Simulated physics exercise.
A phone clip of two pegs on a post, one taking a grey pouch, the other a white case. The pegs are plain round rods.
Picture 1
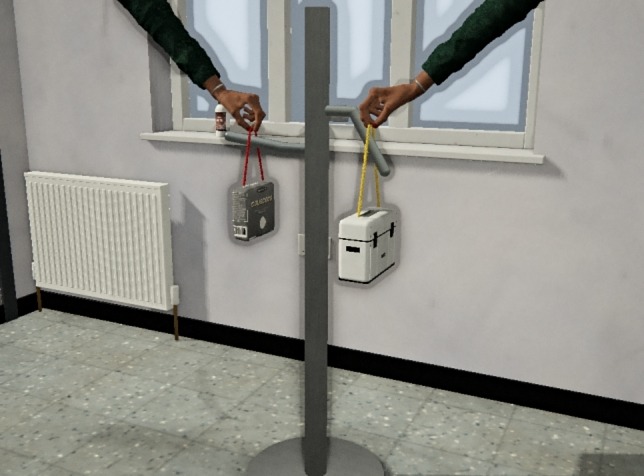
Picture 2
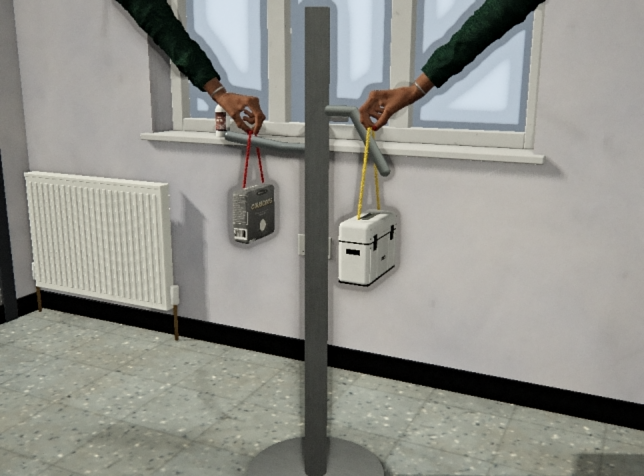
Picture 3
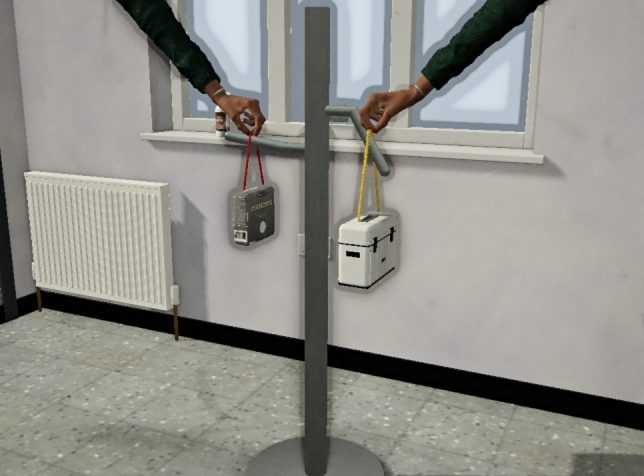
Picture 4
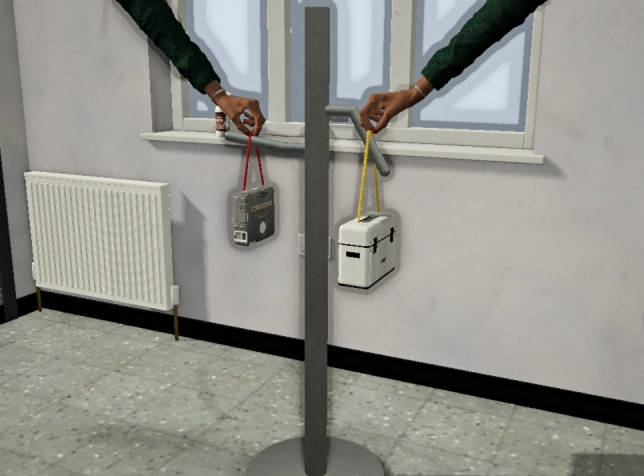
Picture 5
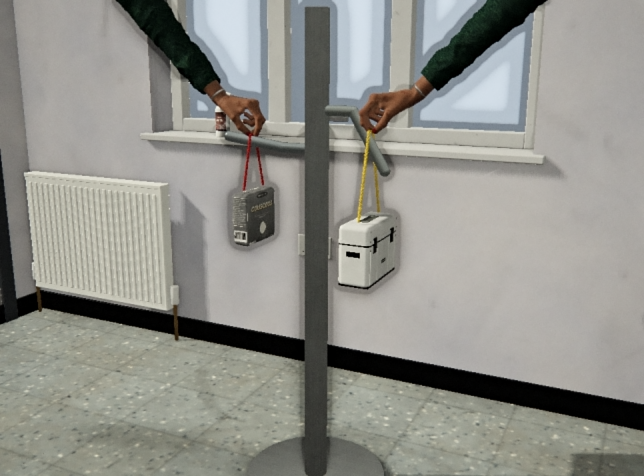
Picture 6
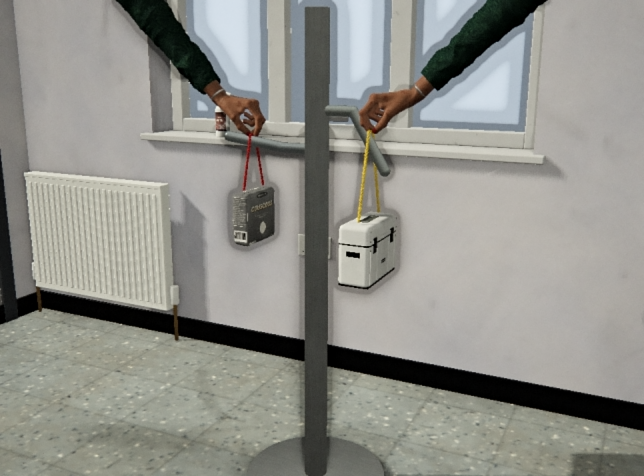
A grey pouch on a red cord and a white case on a yellow cord sink very slightly at first, then hang almost motionless, while the camera stays fixed. Two hands in dark green sleeves hold the cords near rods on either side of a grey post with a round base. Seen from the front, the room has pale walls, a window, a white radiator at left and a speckled tiled floor.
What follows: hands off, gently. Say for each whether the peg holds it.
The grey pouch holds on, the white case comes down.
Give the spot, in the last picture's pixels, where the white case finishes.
Near (317, 462).
Then, 0.32 s after the last picture, grey pouch hanging near (255, 217); white case falling near (366, 367).
Then, 0.58 s after the last picture, grey pouch hanging near (256, 218); white case on the floor near (322, 462).
At rest, grey pouch hanging near (259, 218); white case on the floor near (317, 462). The grey pouch remains on its peg and the white case slips off its peg.
